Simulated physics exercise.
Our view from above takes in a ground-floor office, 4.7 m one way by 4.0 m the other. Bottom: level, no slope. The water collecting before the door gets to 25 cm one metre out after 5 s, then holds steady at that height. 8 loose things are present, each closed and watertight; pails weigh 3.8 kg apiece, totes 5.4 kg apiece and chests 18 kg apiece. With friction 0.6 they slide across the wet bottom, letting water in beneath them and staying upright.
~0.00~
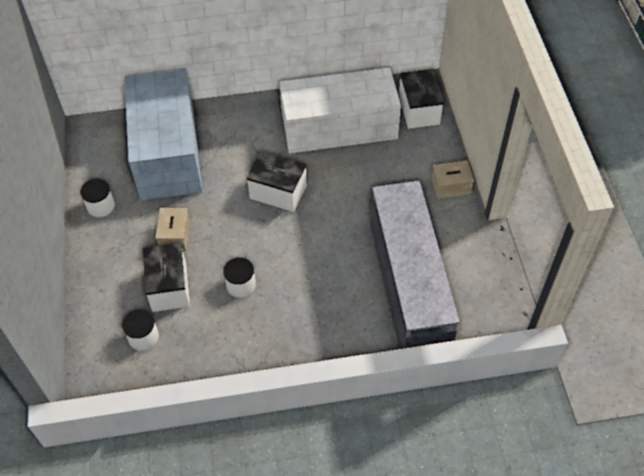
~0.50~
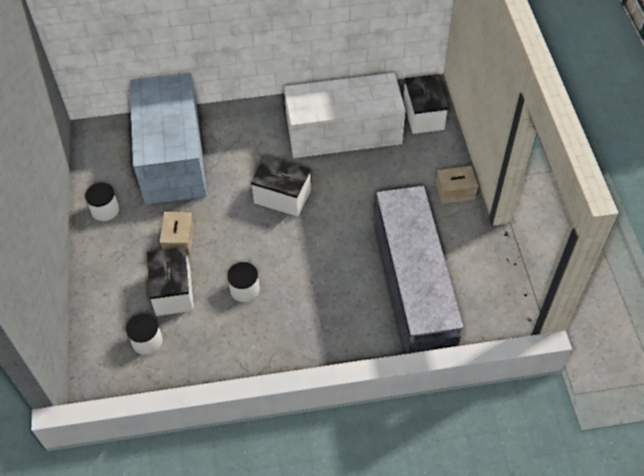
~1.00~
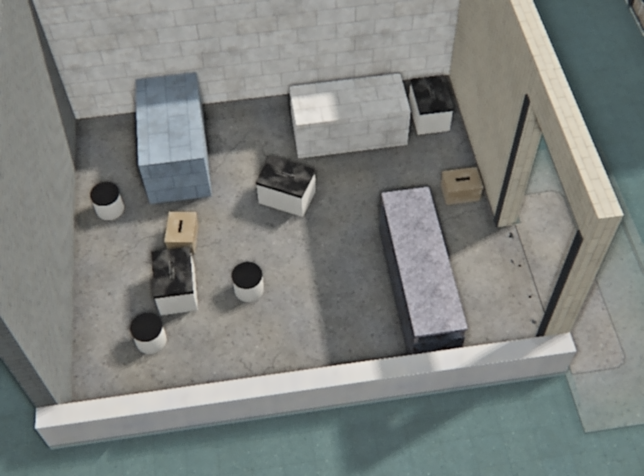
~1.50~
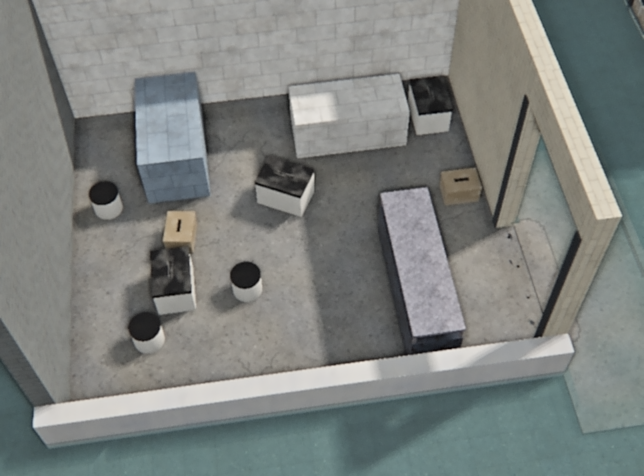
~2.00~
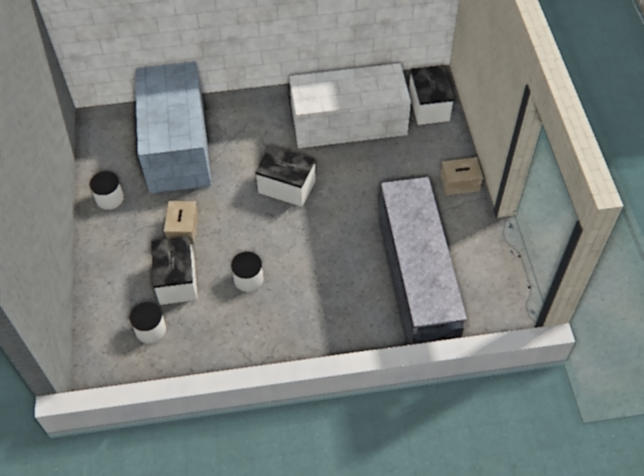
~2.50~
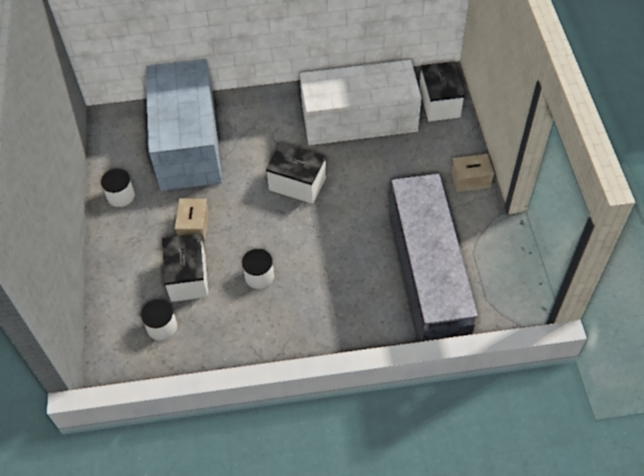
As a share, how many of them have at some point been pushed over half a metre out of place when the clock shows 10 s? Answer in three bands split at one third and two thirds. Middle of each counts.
Under a third.
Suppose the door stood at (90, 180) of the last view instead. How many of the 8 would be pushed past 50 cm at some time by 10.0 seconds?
Then it comes to 5 of them.
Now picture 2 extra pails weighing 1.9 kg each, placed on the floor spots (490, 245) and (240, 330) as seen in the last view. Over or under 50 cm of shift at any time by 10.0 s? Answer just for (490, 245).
That one is beyond the limit.
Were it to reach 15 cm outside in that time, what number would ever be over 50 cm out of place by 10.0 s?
You'd get 1 in that case.
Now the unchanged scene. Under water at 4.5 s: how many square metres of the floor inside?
Wet: Near 3.0 m2.
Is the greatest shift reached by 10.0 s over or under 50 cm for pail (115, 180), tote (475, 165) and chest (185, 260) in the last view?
In turn: Below the mark, above the mark, below the mark.
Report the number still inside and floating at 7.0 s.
I get 2.
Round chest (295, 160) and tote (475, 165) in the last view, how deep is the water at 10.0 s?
Some 7 cm at the first, some 18 cm at the second.
After 3.5 s 0 of 8 are over 50 cm from their spots; 0 afloat.
After 4.5 s 0 of 8 are over 50 cm from their spots; 0 afloat.
After 7.0 s 1 of 8 are over 50 cm from their spots; 2 afloat.
After 10.0 s 1 of 8 are over 50 cm from their spots, and 1 have been at some point; 2 afloat.
